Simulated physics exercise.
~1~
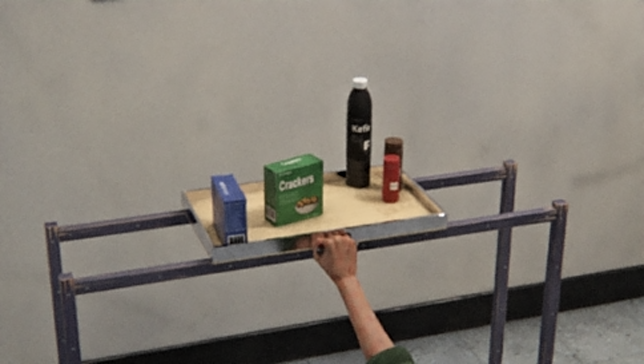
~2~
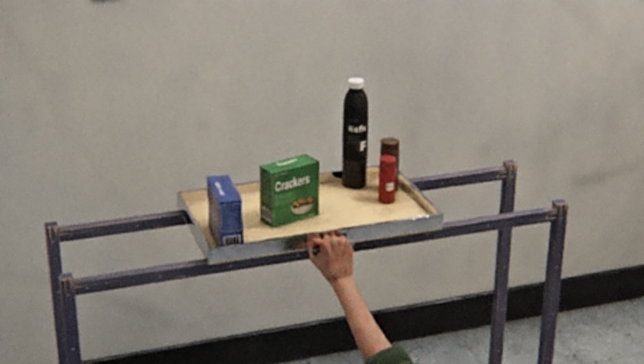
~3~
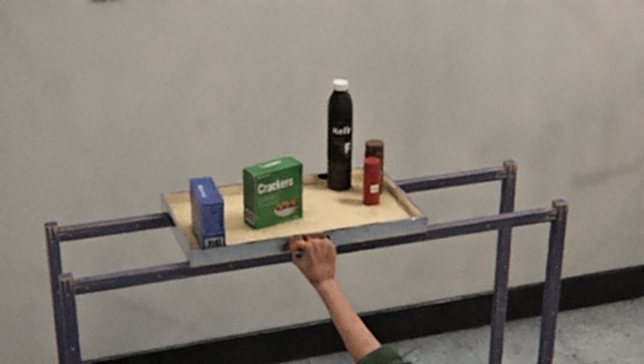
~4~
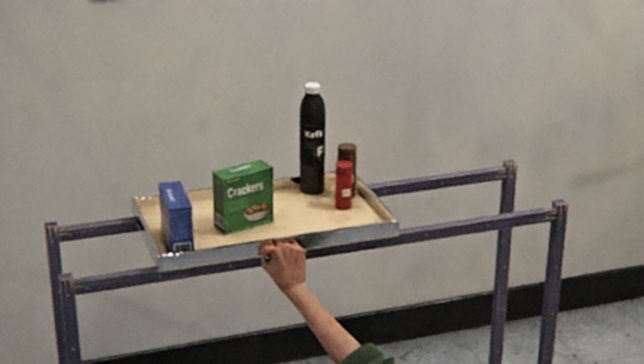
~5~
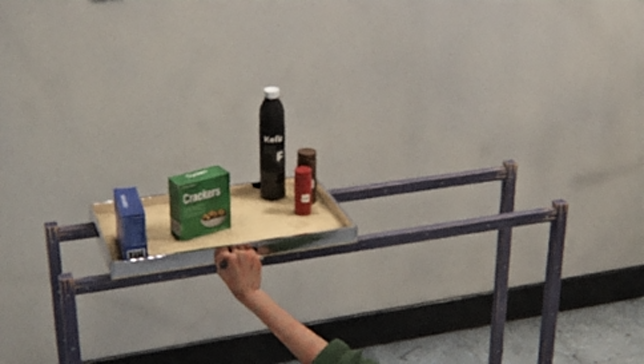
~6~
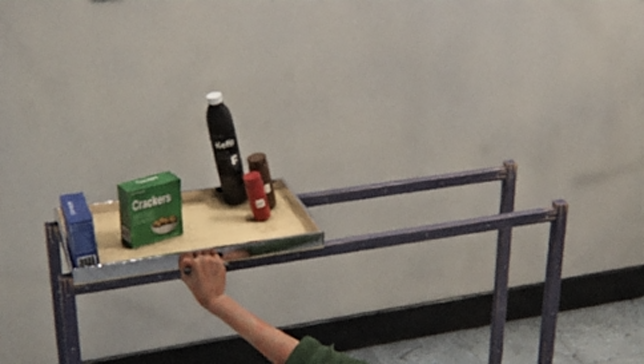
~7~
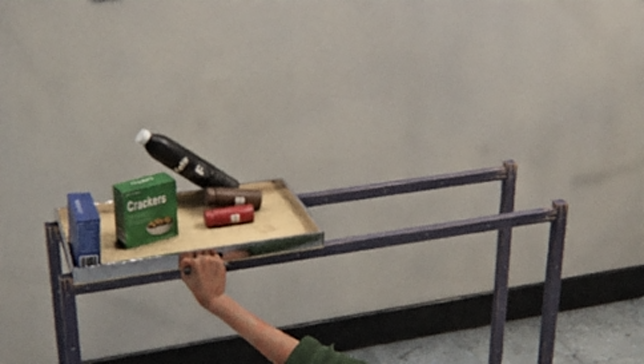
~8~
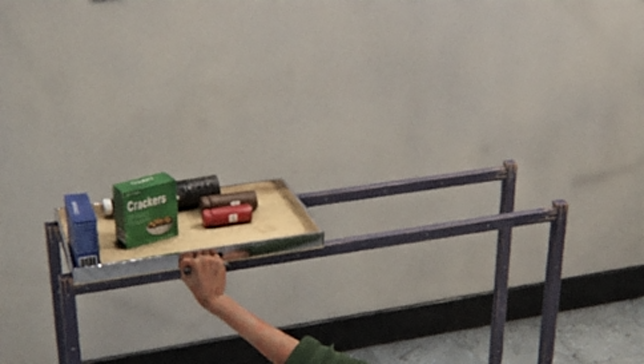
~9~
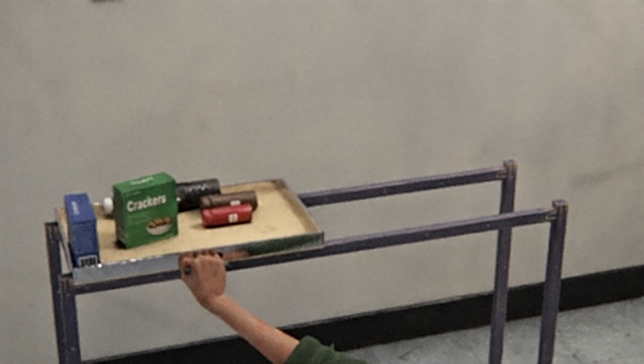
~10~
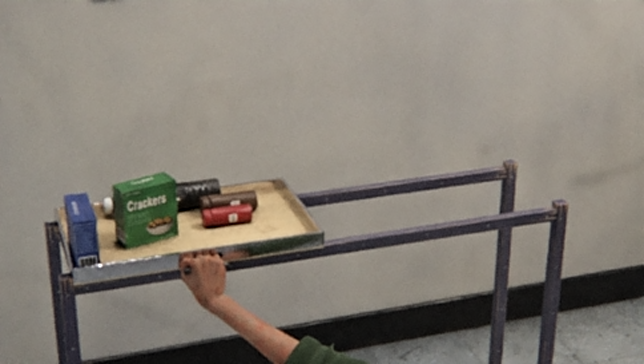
A hand slides a tray left until it stops, and three of five items topple.
